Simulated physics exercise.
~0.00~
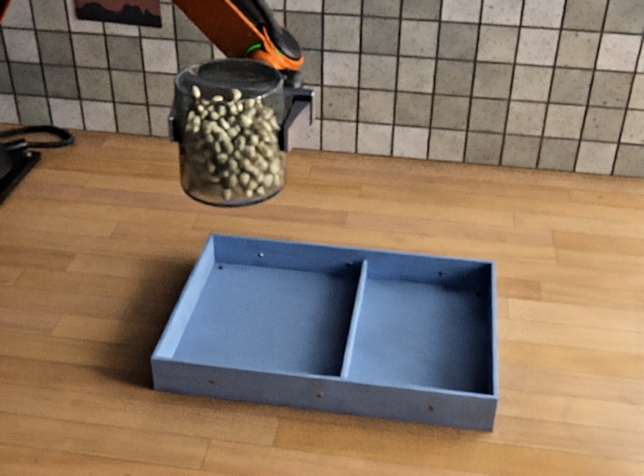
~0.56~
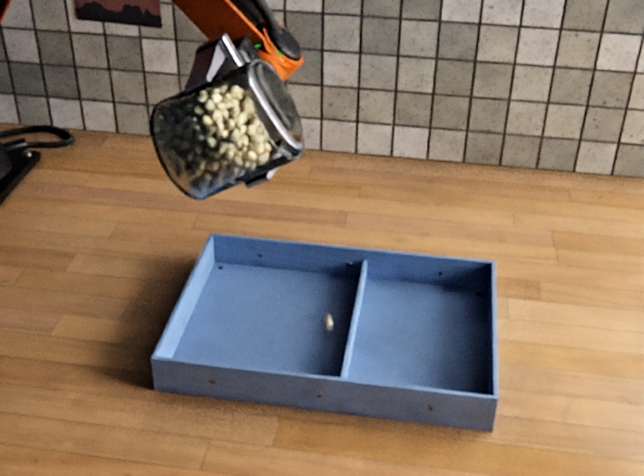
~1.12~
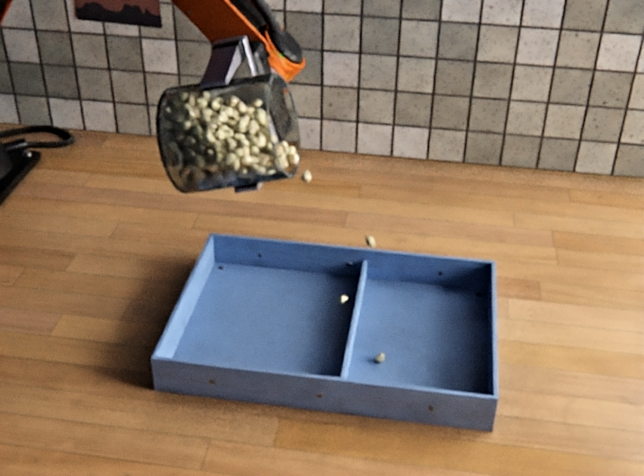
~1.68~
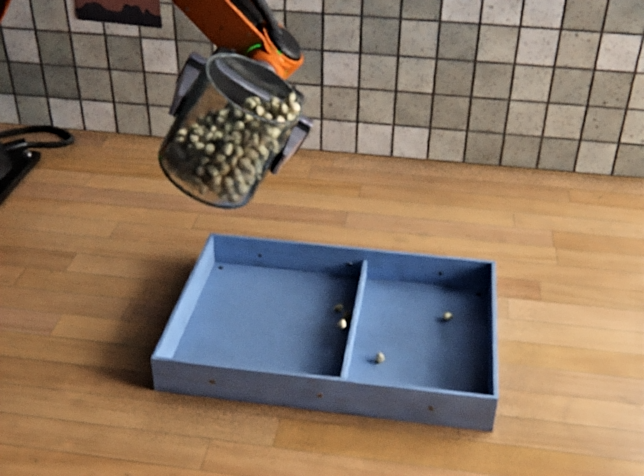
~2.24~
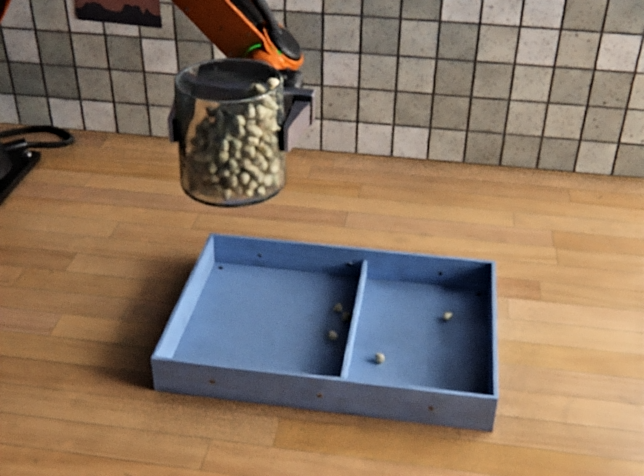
In this clip, a robotic arm holds a clear cup of dried beans above a blue divided tray on a wooden table, tips it sideways so a few beans drop into both compartments, then turns it upright again, still nearly full.
